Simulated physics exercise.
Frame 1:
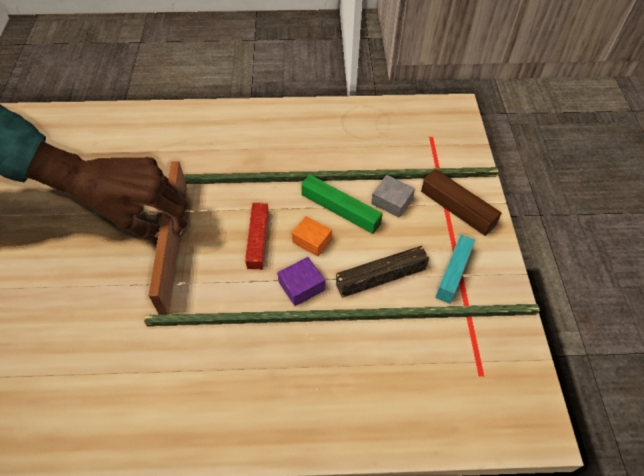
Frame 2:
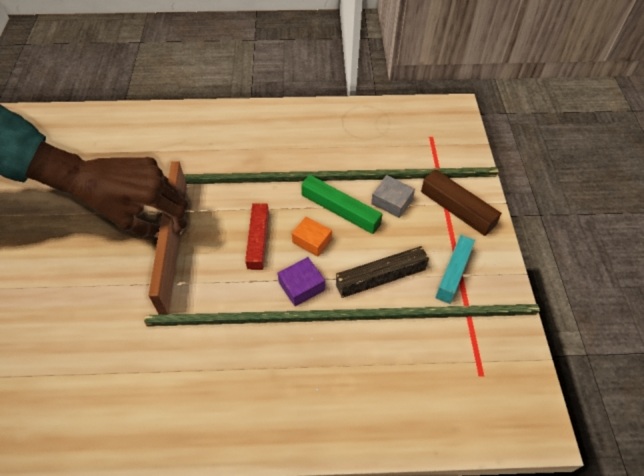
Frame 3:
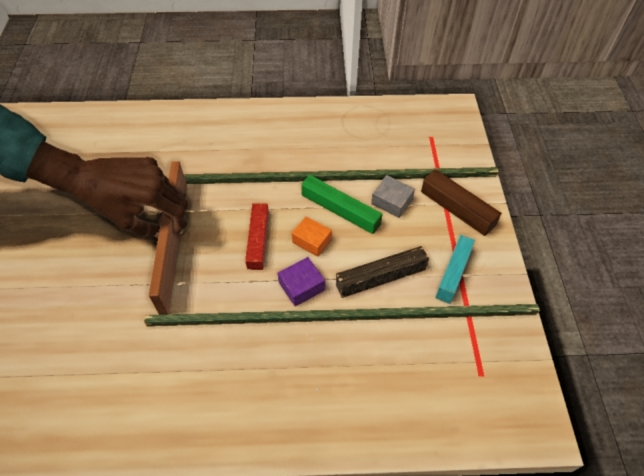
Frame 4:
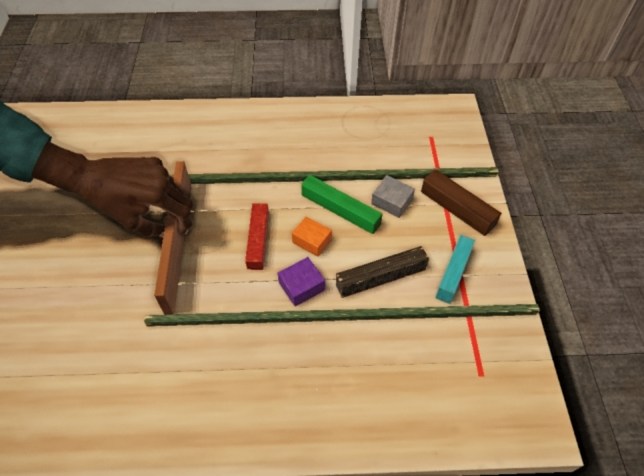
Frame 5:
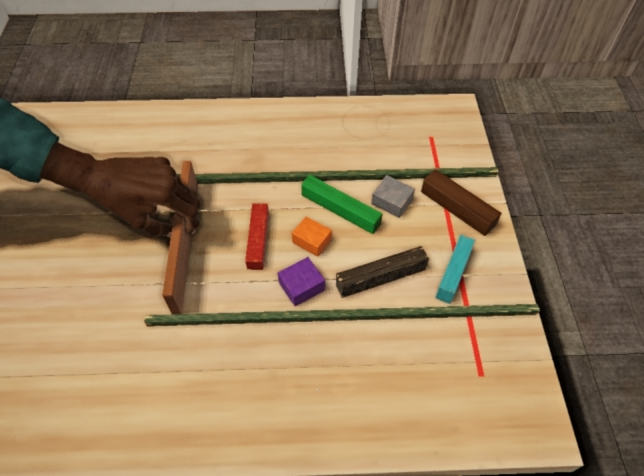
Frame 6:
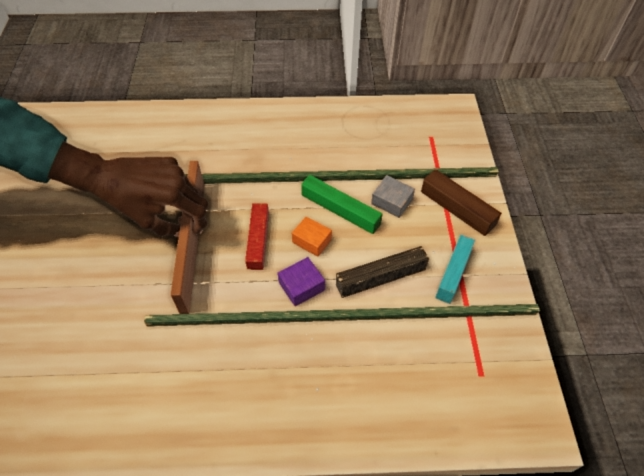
Hand sliding a wooden board slightly right between two green strips on a table, with the colourful blocks ahead staying still.
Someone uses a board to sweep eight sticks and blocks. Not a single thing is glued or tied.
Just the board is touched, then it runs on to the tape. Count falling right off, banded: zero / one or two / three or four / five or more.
Honestly, barely any fall - one or two of them.
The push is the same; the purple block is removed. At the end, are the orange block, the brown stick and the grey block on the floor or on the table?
Orange block still up, brown stick down, grey block still up.
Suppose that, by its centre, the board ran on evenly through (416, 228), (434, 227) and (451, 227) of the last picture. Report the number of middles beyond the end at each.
It comes out as 0, then 0, then 2.
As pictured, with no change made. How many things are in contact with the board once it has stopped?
I count 3 of them.
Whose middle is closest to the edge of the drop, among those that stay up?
That would be the black bar.
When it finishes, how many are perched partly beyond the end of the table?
So the number is 1.
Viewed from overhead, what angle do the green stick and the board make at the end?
The angle is some 25°.
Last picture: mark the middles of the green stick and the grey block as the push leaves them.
I'd put one close to (475, 206) and the other close to (483, 188).
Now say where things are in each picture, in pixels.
Brown stick (460, 202); turquoise bar (456, 268); grey block (393, 196); board (170, 234); tape (453, 238), in the first frame.
Turquoise bar (456, 268); board (170, 234), in the second frame.
Grey block (393, 196); orange block (312, 236), in the third frame.
Brown stick (460, 202); red bar (258, 236), in the fourth frame.
Turquoise bar (456, 268); green stick (341, 204), in the fifth frame.
Brown stick (460, 202); turquoise bar (456, 268); grey block (393, 196); board (189, 234); tape (453, 238), in the sixth frame.
Soon after, none off yet; brown stick at rest near (460, 202); turquoise bar at rest near (456, 268); grey block at rest near (393, 196).
In the end, the number that fall off is one or two; gone, turquoise bar and brown stick.
